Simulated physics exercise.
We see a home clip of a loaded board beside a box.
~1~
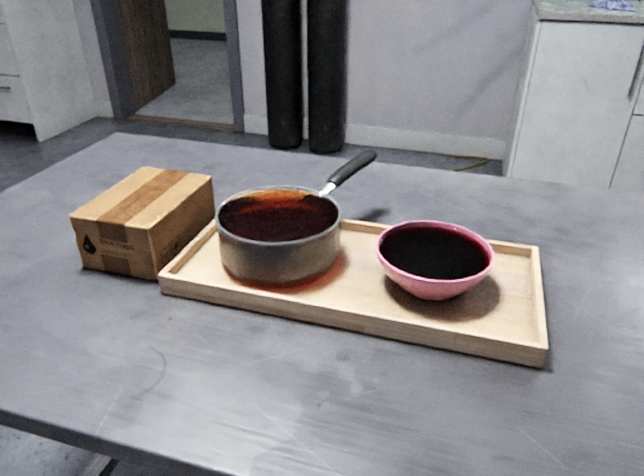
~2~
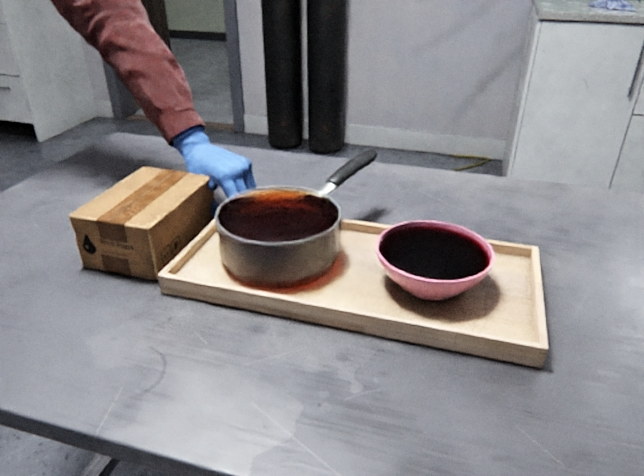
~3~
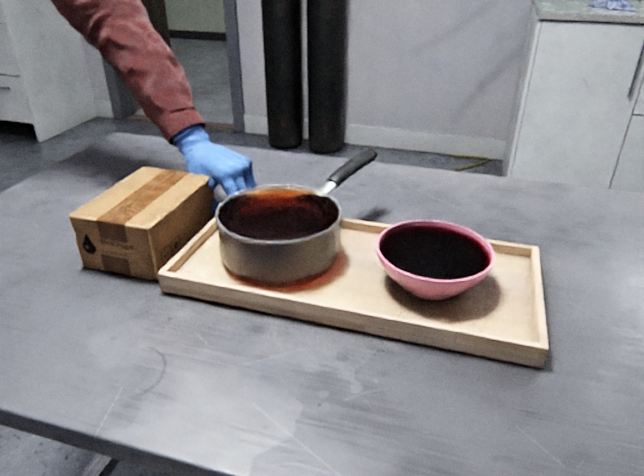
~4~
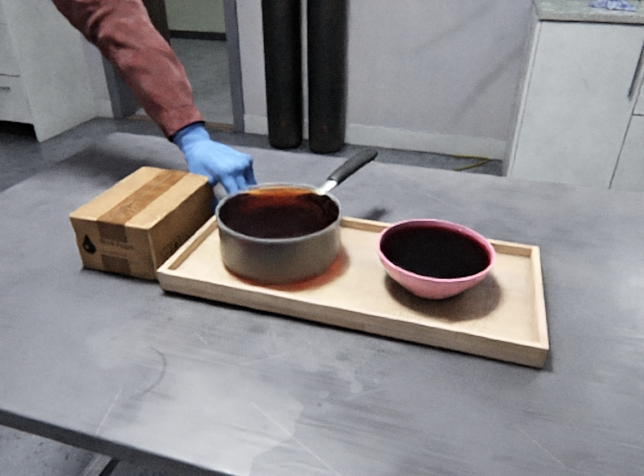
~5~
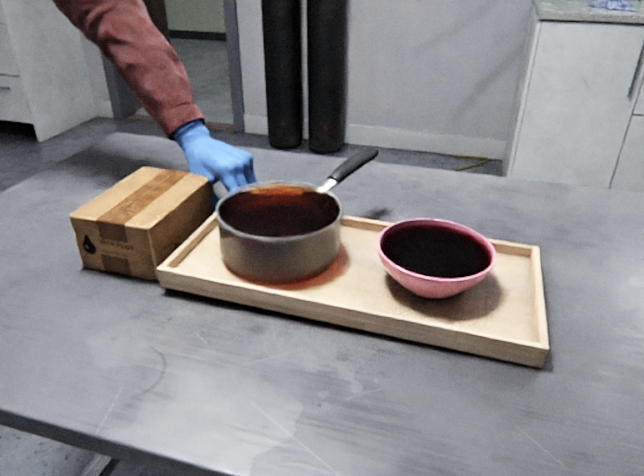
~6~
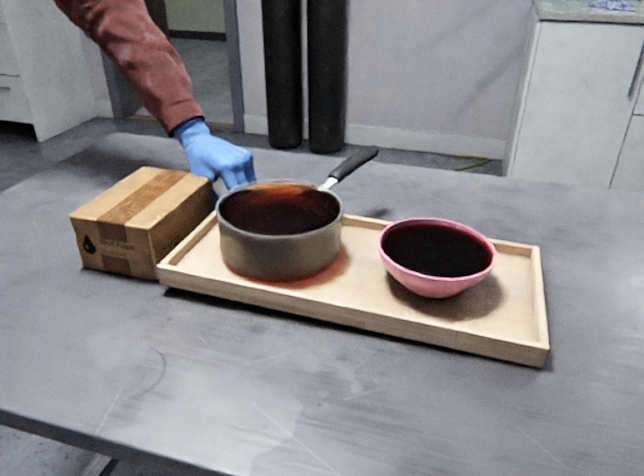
In a room with pale cabinets and two dark cylinders against the back wall, a grey table is seen from slightly above by a still camera. On it, a brown cardboard box sits left of a pale wooden tray holding a grey saucepan of dark reddish liquid and, to its right, a pink bowl of dark liquid. A blue-gloved hand in a reddish sleeve reaches in from the upper left, takes the tray's left end behind the pan, and raises it very slightly.
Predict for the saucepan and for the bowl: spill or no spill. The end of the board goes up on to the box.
My prediction: Saucepan: Some goes over. Bowl: Some goes over.
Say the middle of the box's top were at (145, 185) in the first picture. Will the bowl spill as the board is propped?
Splashes out.
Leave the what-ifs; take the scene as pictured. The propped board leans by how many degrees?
It ends up tilted at around 11°.
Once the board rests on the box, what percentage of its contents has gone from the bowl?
About 26 %.
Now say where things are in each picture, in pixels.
In the first picture, the board lies flat; saucepan (280, 233) nearly full; bowl (433, 263) nearly full; box (113, 249).
In the second picture, a hand takes the end of the board; saucepan nearly full, surface at (279, 214); bowl nearly full, surface at (434, 252).
In the third picture, the end is rising; saucepan (280, 232) nearly full; bowl (433, 263) nearly full.
In the fourth picture, the end has come up a little; saucepan nearly full, surface at (280, 212); bowl nearly full, surface at (434, 251); box (113, 249).
In the fifth picture, slope near 1°; saucepan (280, 229) nearly full; bowl (433, 261) nearly full.
In the sixth picture, the board slopes by about 2°; saucepan nearly full, surface at (280, 208); bowl nearly full, surface at (435, 250); box (113, 249).
Shortly, the board slopes by about 6°; saucepan, it has lost some; bowl, it has lost some.
Then, the board slopes by about 13°; saucepan, it has lost some; bowl, it has lost some.
At the finish, the board slopes by about 11°, resting on the box; saucepan, it has lost some; bowl, it has lost some.
